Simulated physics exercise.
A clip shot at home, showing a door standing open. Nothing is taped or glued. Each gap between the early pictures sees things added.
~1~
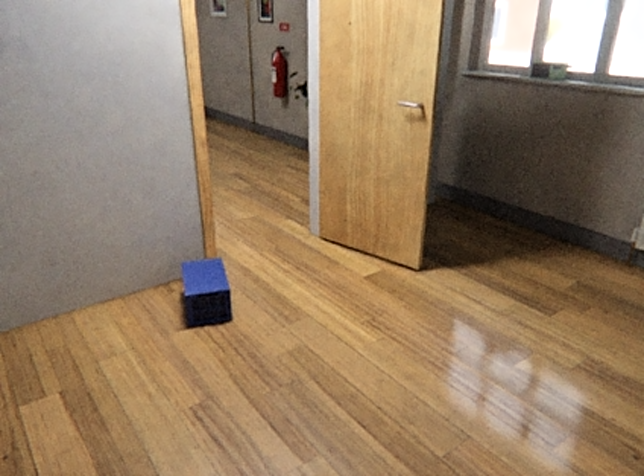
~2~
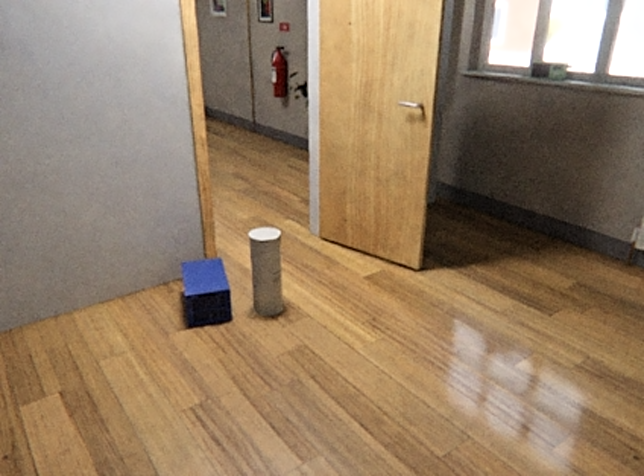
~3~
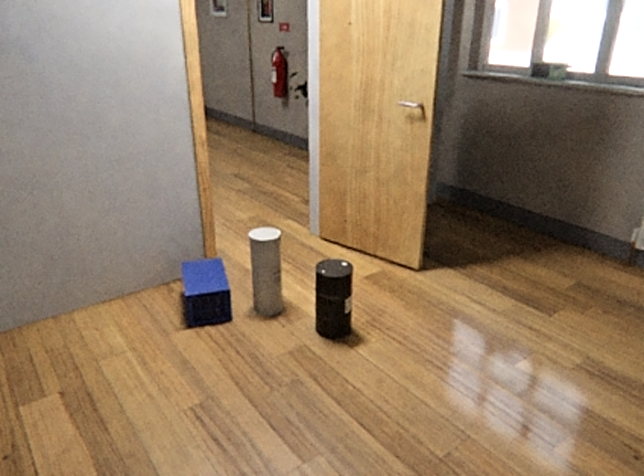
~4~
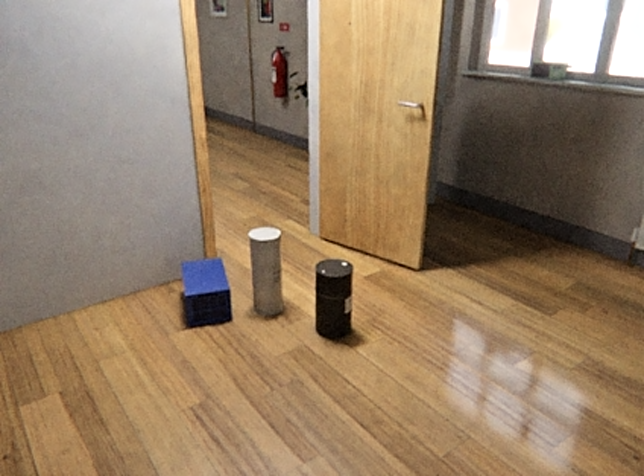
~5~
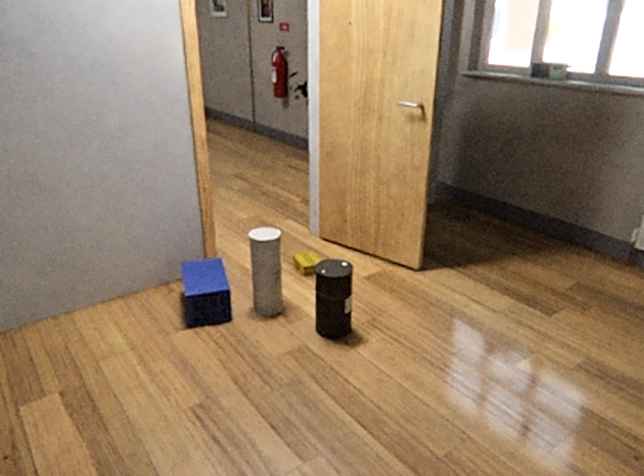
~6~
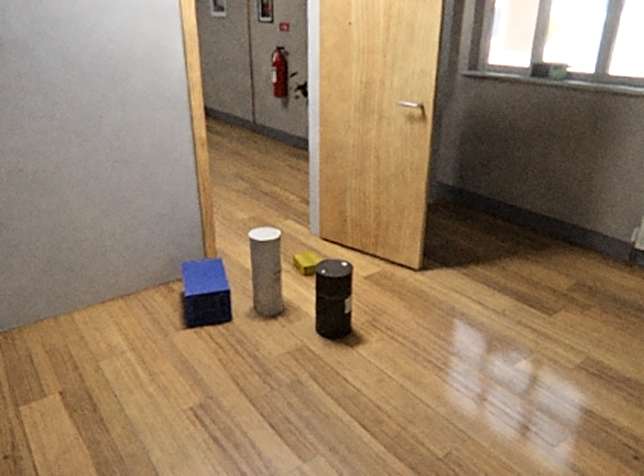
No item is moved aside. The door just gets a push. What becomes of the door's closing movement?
The door meets the frame.
Then, 0.90 s on from there, door at 58°.
Then, 1.30 s on from there, door at 30°; yellow box shifted about its own width near (279, 259).
Then, 1.60 s on from there, door at 9°; yellow box shifted well along near (257, 252).
In the end, door at 0°; moved from the start, yellow box; the other 3 unmoved. At the end, from the last picture's camera, yellow box near (245, 244).
